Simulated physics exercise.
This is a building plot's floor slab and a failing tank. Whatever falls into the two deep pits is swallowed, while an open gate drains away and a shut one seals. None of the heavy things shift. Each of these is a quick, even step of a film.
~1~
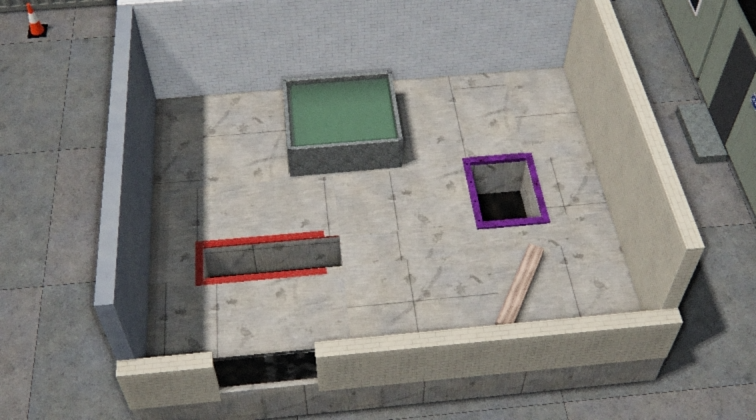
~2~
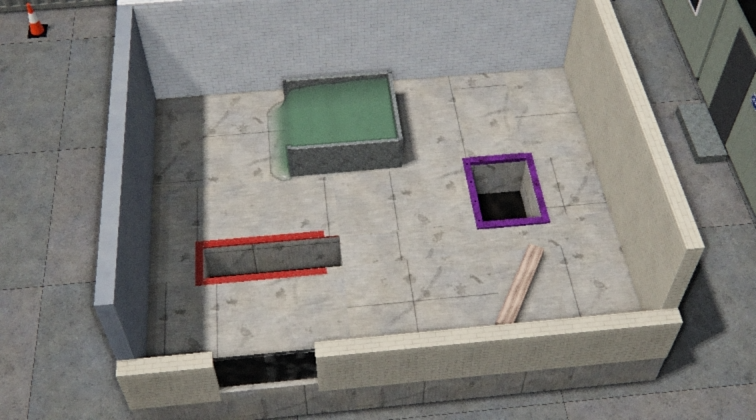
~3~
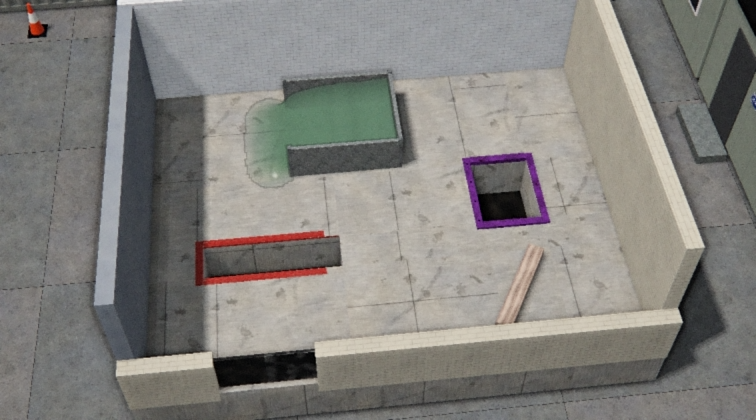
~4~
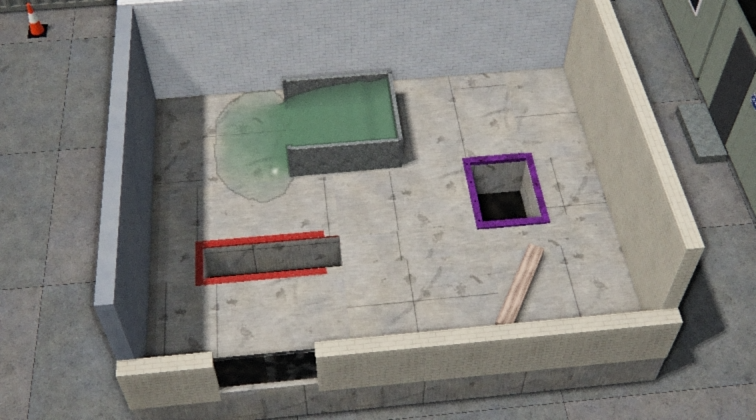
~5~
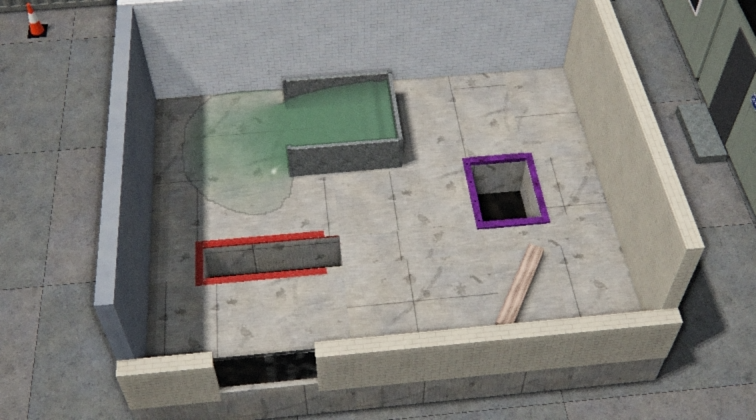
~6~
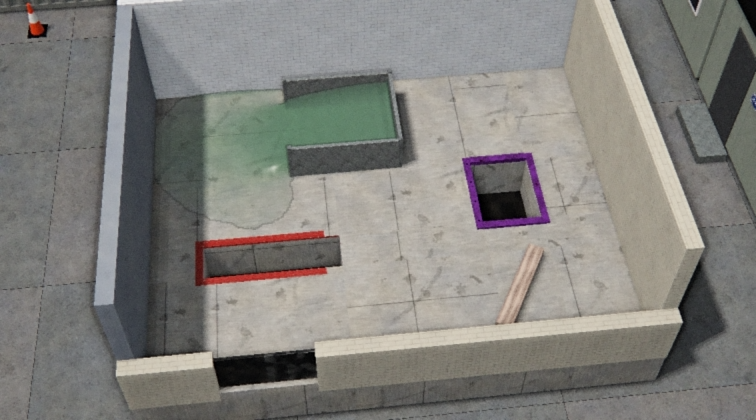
A grey tank of still green water stands near the back wall of a walled concrete floor slab, seen from high above at an angle by a camera that stays still. A red-edged trench lies front left, a purple-framed square pit and a pale plank sit right, and an orange cone stands outside. The tank's left side opens and water pours out leftward, spreading and thinning across the slab.
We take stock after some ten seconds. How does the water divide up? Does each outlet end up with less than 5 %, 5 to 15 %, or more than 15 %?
In the end the gate gets shy of five per cent. The red pit gets in excess of fifteen per cent. The purple pit gets shy of five per cent.
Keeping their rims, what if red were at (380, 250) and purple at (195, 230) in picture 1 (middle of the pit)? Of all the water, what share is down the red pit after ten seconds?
Red: 8 %.
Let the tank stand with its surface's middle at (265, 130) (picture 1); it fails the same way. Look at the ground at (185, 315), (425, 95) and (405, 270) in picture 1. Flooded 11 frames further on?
Spot one wetted, spot two unwetted, spot three unwetted.
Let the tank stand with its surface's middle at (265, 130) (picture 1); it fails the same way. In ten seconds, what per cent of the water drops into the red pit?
Roughly, in per cent: Red 20.
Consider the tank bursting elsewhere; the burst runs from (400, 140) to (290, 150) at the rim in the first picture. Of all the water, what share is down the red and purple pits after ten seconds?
Near enough: Red 50 percent, purple 0 percent.
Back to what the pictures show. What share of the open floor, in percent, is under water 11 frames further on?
Some 20 in a hundred.
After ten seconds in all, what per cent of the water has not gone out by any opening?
The share not yet gone is roughly 62 percent.
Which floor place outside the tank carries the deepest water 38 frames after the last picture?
Approximate pixel: (146, 385).
A moment on, water covers 20 % of the floor; the gate 0 %, the red pit 0 %, the purple pit 0 %.
Next, water covers 20 % of the floor; the gate 0 %, the red pit 1 %, the purple pit 0 %.
Then, water covers 30 % of the floor; the gate 0 %, the red pit 6 %, the purple pit 0 %.
Later, water covers 60 % of the floor; the gate 0 %, the red pit 24 %, the purple pit 0 %.
In the end, water covers 75 % of the floor; the gate 0 %, the red pit 38 %, the purple pit 0 %.
